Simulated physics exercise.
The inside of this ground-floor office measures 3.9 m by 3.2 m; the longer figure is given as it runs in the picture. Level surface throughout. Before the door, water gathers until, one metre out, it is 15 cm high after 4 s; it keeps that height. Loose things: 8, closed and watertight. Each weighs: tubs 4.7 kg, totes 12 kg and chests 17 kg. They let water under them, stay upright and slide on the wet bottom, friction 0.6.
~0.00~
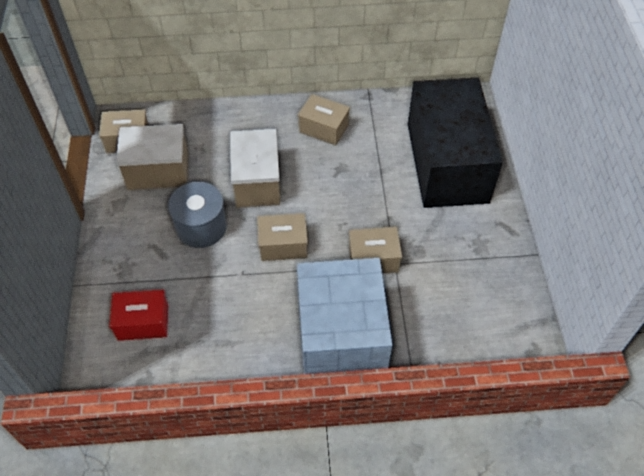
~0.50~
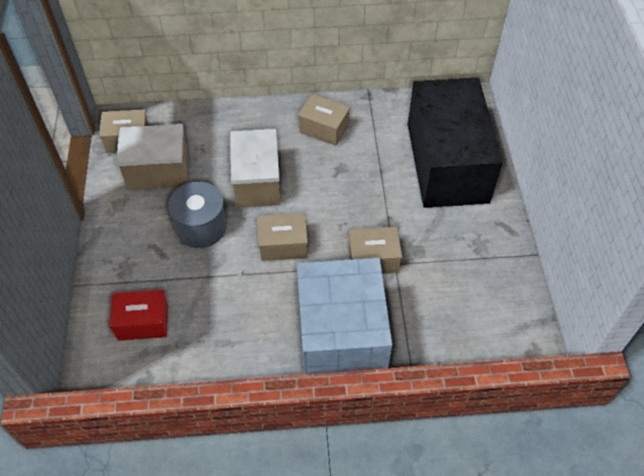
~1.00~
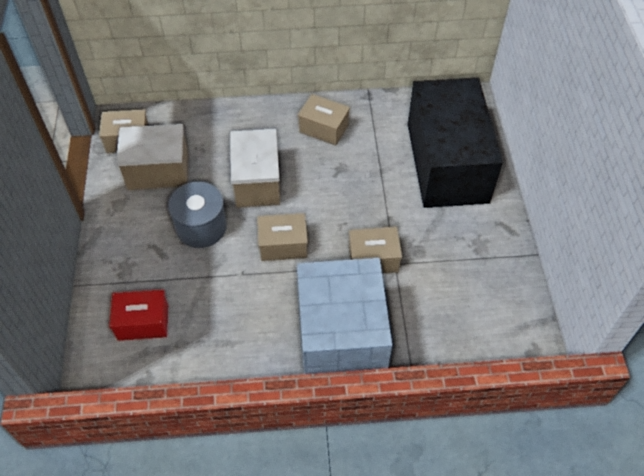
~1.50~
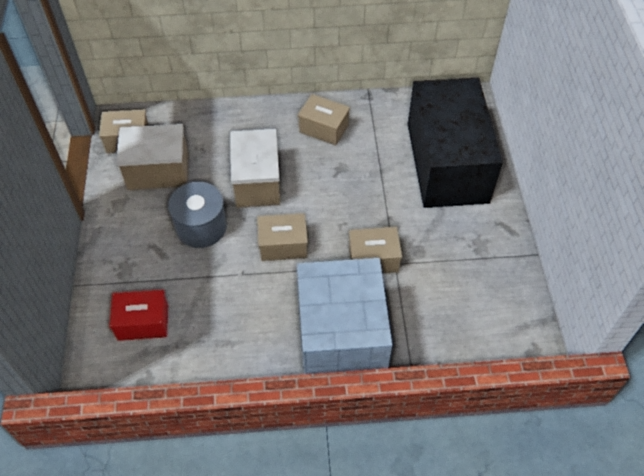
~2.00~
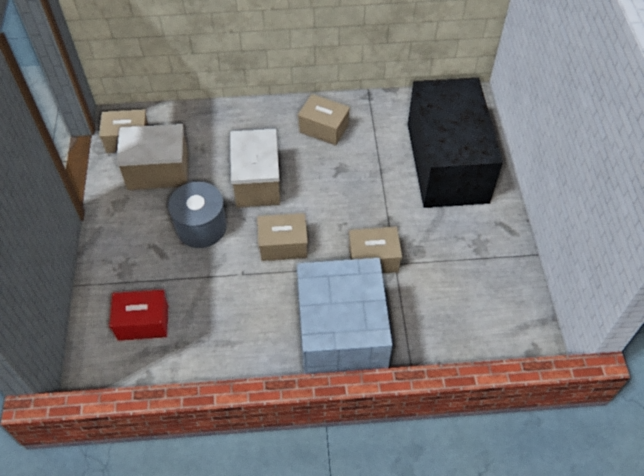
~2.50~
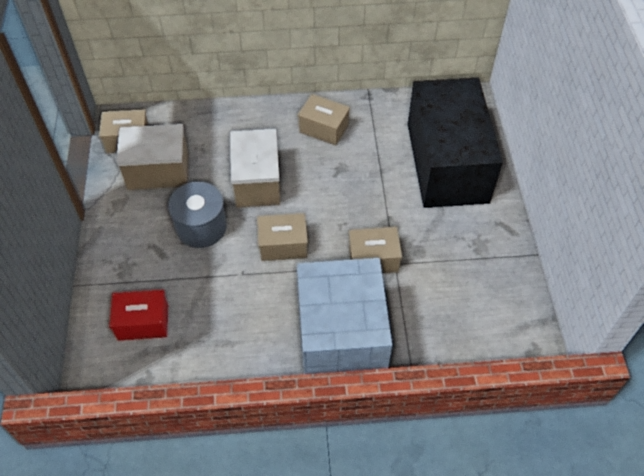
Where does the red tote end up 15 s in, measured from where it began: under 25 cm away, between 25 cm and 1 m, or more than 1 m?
It ends up under 25 cm from its start.
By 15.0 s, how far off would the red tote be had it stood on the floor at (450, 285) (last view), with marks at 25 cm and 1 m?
It barely shifts.
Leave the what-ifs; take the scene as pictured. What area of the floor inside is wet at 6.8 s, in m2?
At that time the wet patch spans about 7.0 m2.
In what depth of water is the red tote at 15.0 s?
Roughly 6 cm deep.
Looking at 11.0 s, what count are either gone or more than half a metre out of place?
I make it 3.
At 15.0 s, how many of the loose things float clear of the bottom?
At that point I count 3.
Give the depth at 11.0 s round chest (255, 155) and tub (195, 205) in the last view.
I'd estimate 8 cm for the first and 6 cm for the second.
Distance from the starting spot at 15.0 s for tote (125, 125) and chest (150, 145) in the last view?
The first is 100 cm from its start, the second 150 cm.
After 3.5 s the red tote is near (137, 308), 0.0 m from its start, aground; 0 afloat.
After 6.8 s the red tote is near (137, 308), 0.0 m from its start, aground; 0 afloat.
After 11.0 s the red tote is near (137, 308), 0.0 m from its start, aground; 1 afloat.
After 15.0 s the red tote is near (137, 308), 0.0 m from its start, aground; 3 afloat.
